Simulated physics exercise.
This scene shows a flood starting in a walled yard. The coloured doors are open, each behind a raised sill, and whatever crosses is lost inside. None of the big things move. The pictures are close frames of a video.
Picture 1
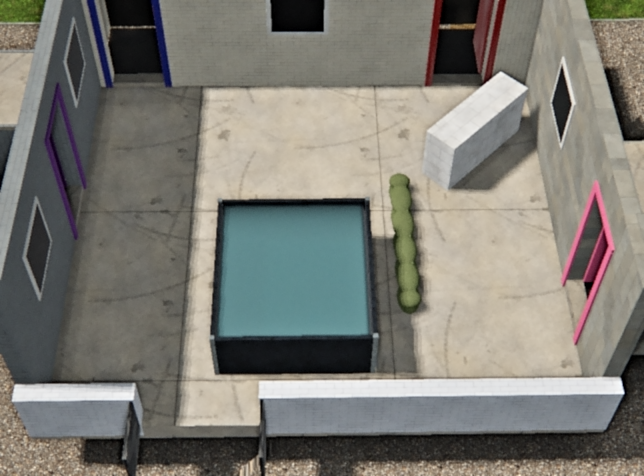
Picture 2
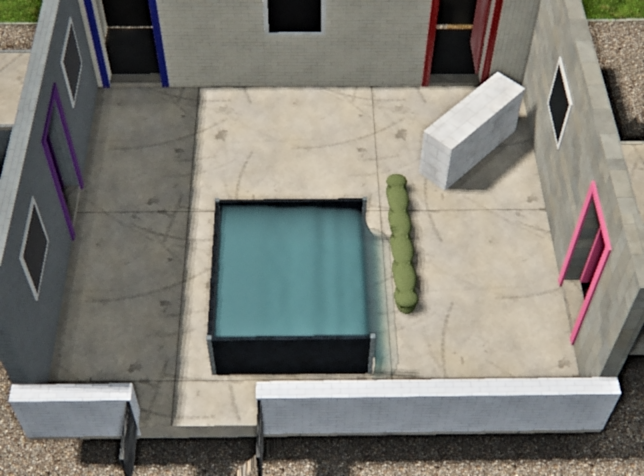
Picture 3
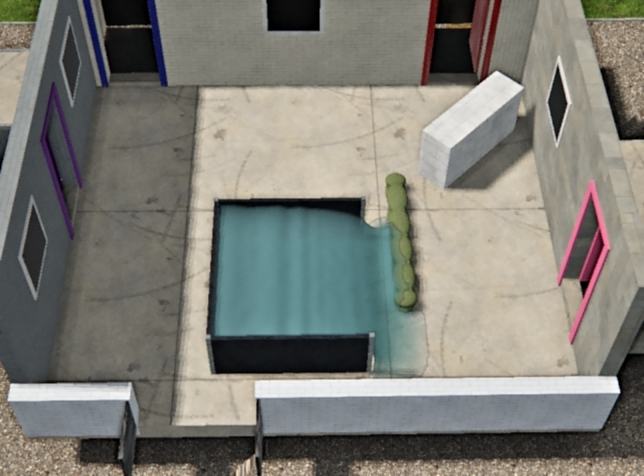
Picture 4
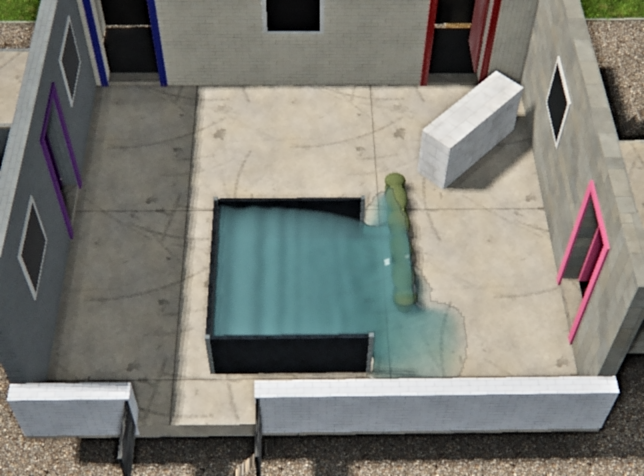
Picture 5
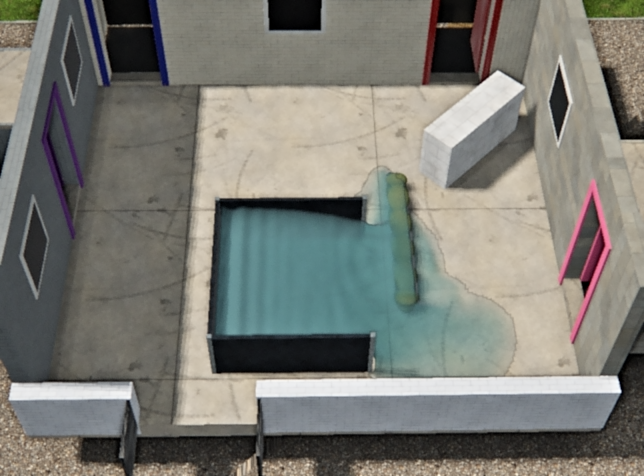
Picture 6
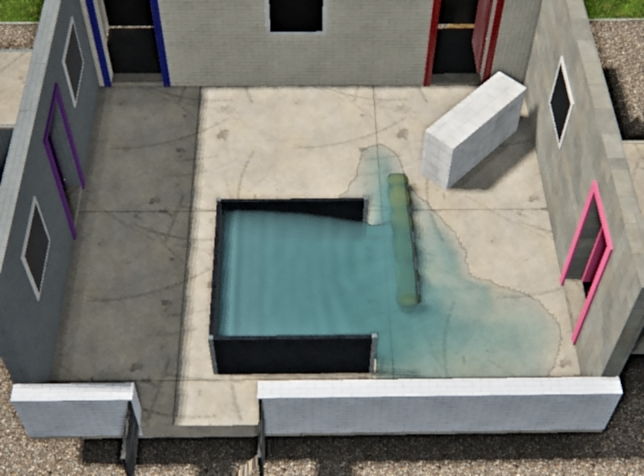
Water in a dark square tank pours out its right side and spreads past a green hedge.
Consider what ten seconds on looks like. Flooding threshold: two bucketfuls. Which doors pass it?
In the end the blue door is not overrun past two buckets; the pink door is overrun past two buckets; the red door is overrun past two buckets; the purple door is not overrun past two buckets.
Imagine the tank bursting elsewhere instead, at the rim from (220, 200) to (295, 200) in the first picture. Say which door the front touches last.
The one in pink.
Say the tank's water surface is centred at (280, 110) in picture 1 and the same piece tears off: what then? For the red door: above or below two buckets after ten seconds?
Log: Red door breaks the limit.
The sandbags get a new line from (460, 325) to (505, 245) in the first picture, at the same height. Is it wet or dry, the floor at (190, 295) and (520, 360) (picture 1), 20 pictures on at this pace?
Point 1: Not wet; point 2: Swamped.
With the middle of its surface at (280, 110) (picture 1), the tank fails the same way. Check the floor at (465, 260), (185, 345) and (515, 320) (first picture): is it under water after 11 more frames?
One after the other: Covered, free of water, flooded.
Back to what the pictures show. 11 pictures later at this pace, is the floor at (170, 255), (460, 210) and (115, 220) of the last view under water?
Result, as listed: Not wetted / wetted / not wetted.
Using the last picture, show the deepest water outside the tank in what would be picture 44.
Check close to (548, 256).
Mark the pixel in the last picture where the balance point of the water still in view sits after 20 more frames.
At about (403, 265).
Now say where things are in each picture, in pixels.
In the first frame, still water in the water tank at (294, 269).
In the second frame, water pours out at (365, 288) and has run to a hidden place.
In the third frame, water pours out at (364, 290) and has run to (385, 223).
In the fourth frame, the front is at (383, 196), out from the gap at (363, 291).
In the fifth frame, water pours out at (365, 291) and has run to (383, 170).
In the sixth frame, the front is at (383, 151), out from the gap at (366, 292).
A moment on, water covers 40 % of the floor; the blue door not reached, the pink door over two buckets in, the red door not reached, the purple door not reached.
Next, water covers 50 % of the floor; the blue door not reached, the pink door far over two buckets in, the red door wet at the sill, nothing in, the purple door not reached.
Then, water covers 60 % of the floor; the blue door wet at the sill, nothing in, the pink door far over two buckets in, the red door wet at the sill, nothing in, the purple door not reached.
Later, water covers 70 % of the floor; the blue door wet at the sill, nothing in, the pink door far over two buckets in, the red door over two buckets in, the purple door wet at the sill, nothing in.
In the end, water covers 95 % of the floor; the blue door under two buckets in, the pink door far over two buckets in, the red door over two buckets in, the purple door wet at the sill, nothing in.
